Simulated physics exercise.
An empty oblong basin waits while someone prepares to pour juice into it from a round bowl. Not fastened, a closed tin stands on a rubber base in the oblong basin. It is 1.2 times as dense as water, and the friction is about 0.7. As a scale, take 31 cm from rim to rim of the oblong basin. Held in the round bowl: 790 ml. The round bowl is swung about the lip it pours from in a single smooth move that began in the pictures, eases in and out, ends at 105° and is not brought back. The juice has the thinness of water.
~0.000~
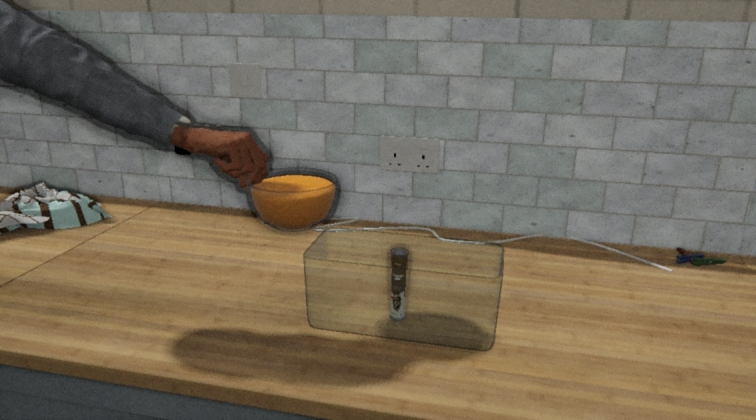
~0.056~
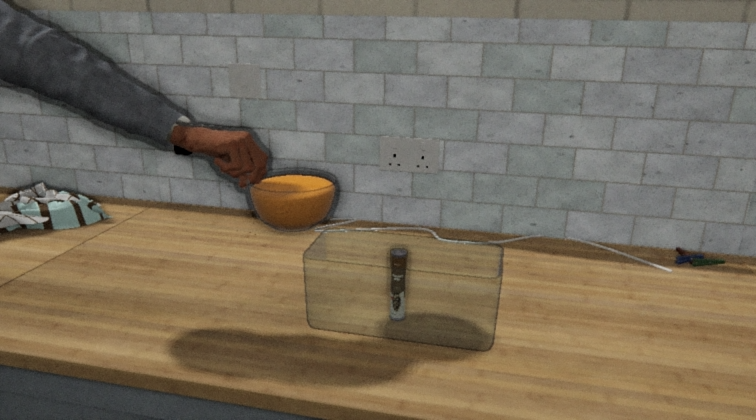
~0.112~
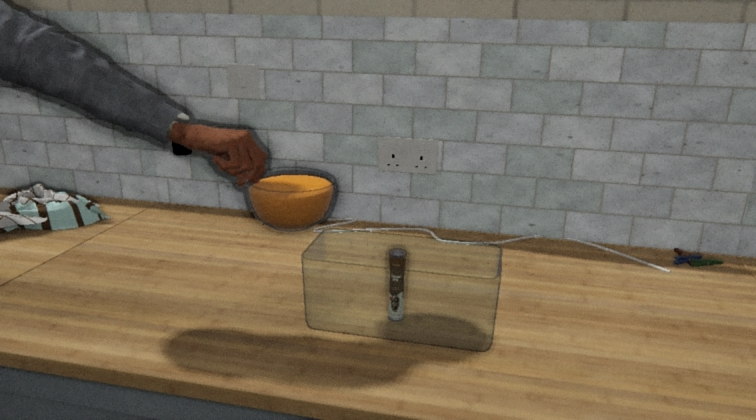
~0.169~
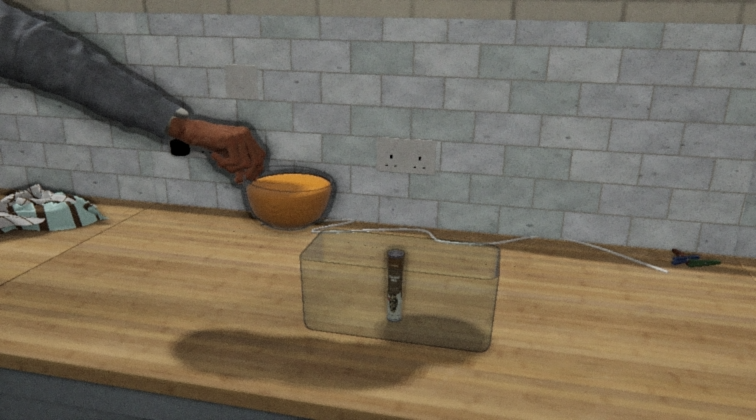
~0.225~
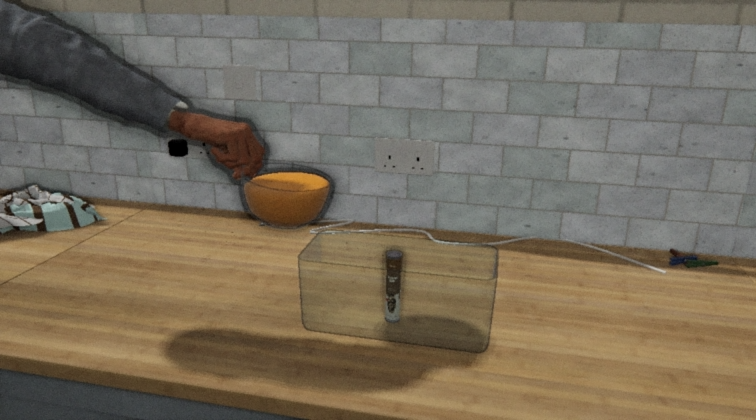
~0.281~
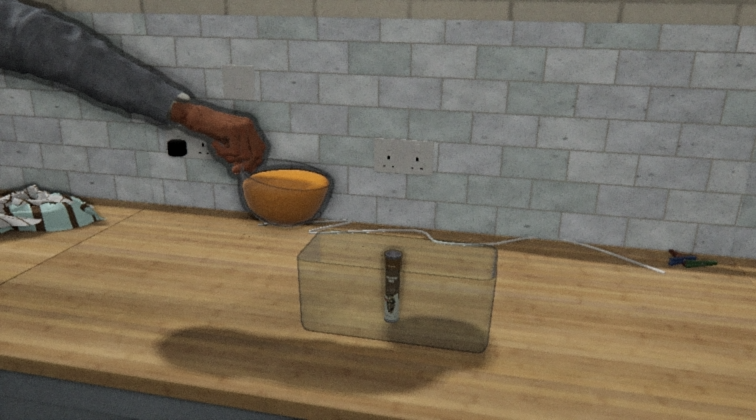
We see a hand at the left holding a round orange bowl above a wooden counter, behind a clear oblong basin with a small upright cylinder inside; the bowl starts level, then the hand tilts it slightly to the right.
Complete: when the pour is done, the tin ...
... has tipped over.
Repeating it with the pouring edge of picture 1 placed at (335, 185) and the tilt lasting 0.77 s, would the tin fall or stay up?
It tumbles.
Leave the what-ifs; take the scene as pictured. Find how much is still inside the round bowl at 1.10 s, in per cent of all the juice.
6 per cent or so.
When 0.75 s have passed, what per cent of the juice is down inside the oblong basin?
14 %, give or take.
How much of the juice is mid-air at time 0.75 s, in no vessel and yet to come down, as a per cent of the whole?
Near 30 per cent of it all.
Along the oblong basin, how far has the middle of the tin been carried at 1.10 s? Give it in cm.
I'd put it at around 0 centimetres.
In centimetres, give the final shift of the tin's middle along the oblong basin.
Around 7.0 cm.
Then, 0.75 s in, the tilt is 62° and 55 per cent is still to pour; the tin stands where it began.
Then, 1.10 s in, the tilt is 96° and 6 per cent is still to pour; the tin stands where it began.
Then, 1.46 s in, the tilt is 105° and 0 per cent is still to pour; the tin lies on its side.
Then, 1.85 s in, the tilt is 105° and 0 per cent is still to pour; the tin lies on its side.
Finally, the tin lies on its side.
